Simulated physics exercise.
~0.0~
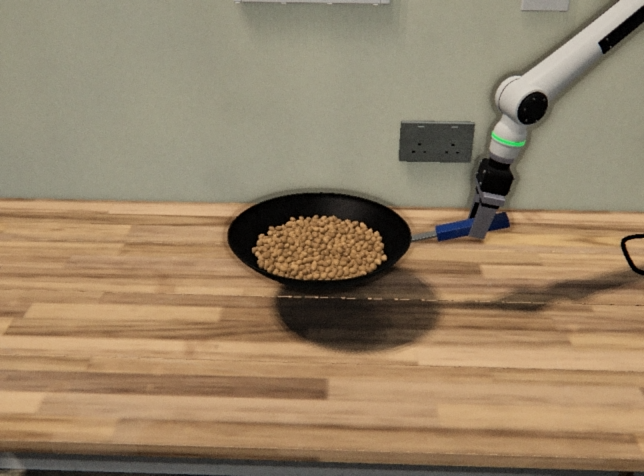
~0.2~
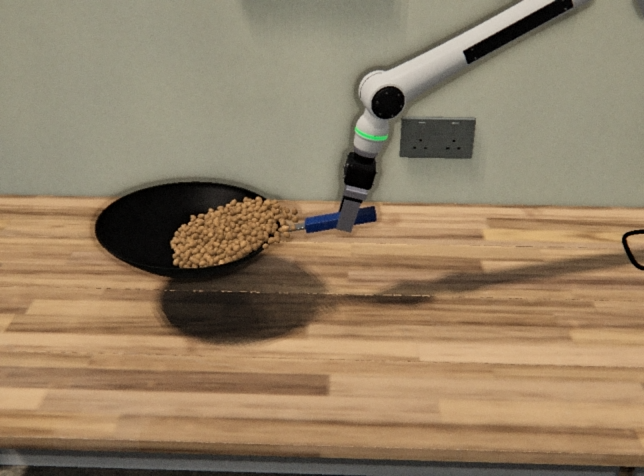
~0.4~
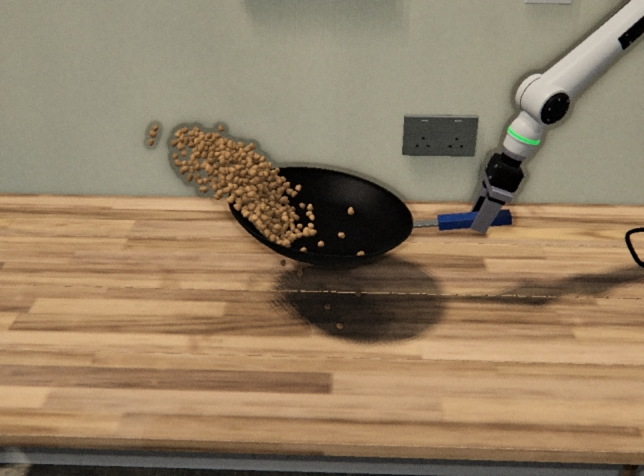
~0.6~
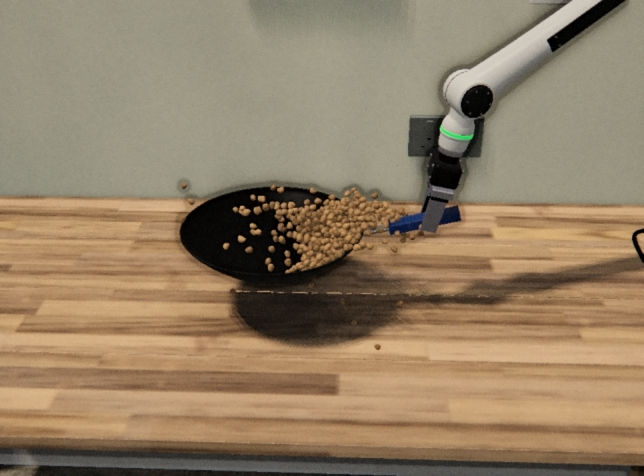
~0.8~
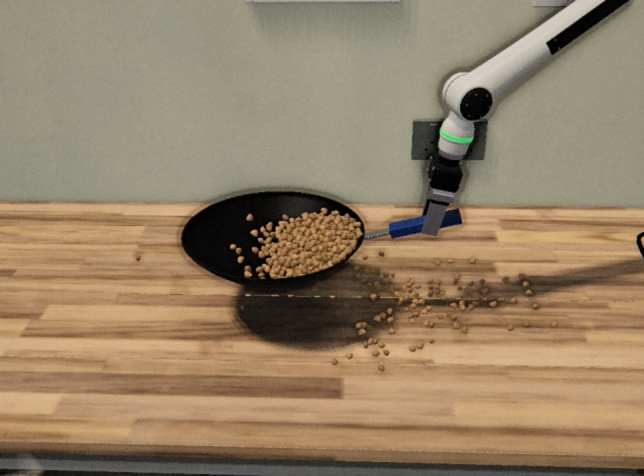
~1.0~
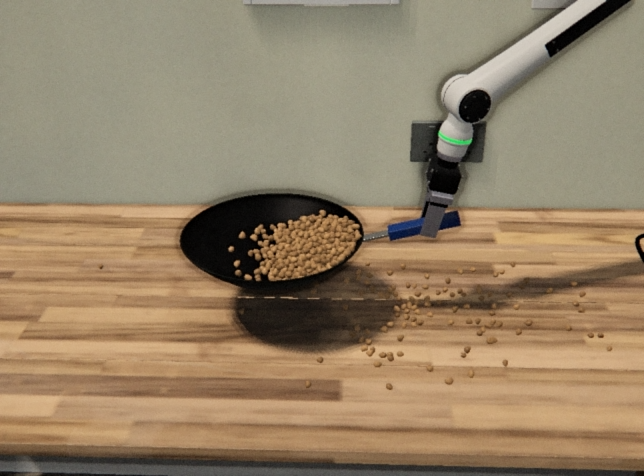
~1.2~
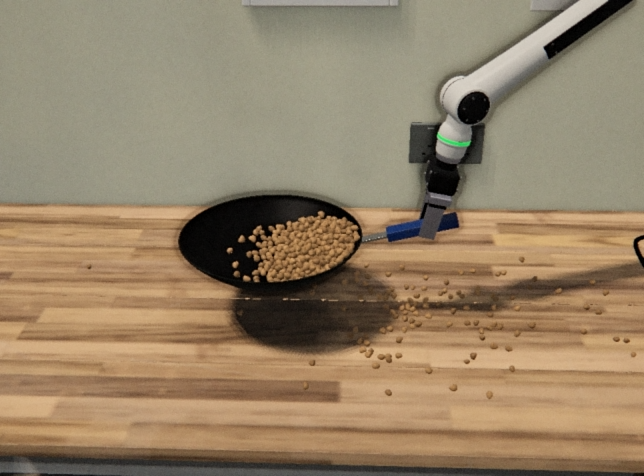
A pale robot arm with a glowing green ring grips the blue handle of a black frying pan heaped with tan dried beans, above a striped wooden worktop before a grey-green wall with a dark socket, seen from the front and slightly above. The arm sweeps the pan left, and the beans bunch toward the handle. It pulls the pan back right, tilting it, and the beans fly up over the left rim. The pan moves left again and levels, catching most of them, while others spill past the handle and scatter across the worktop. The pan then stays still, most beans inside.
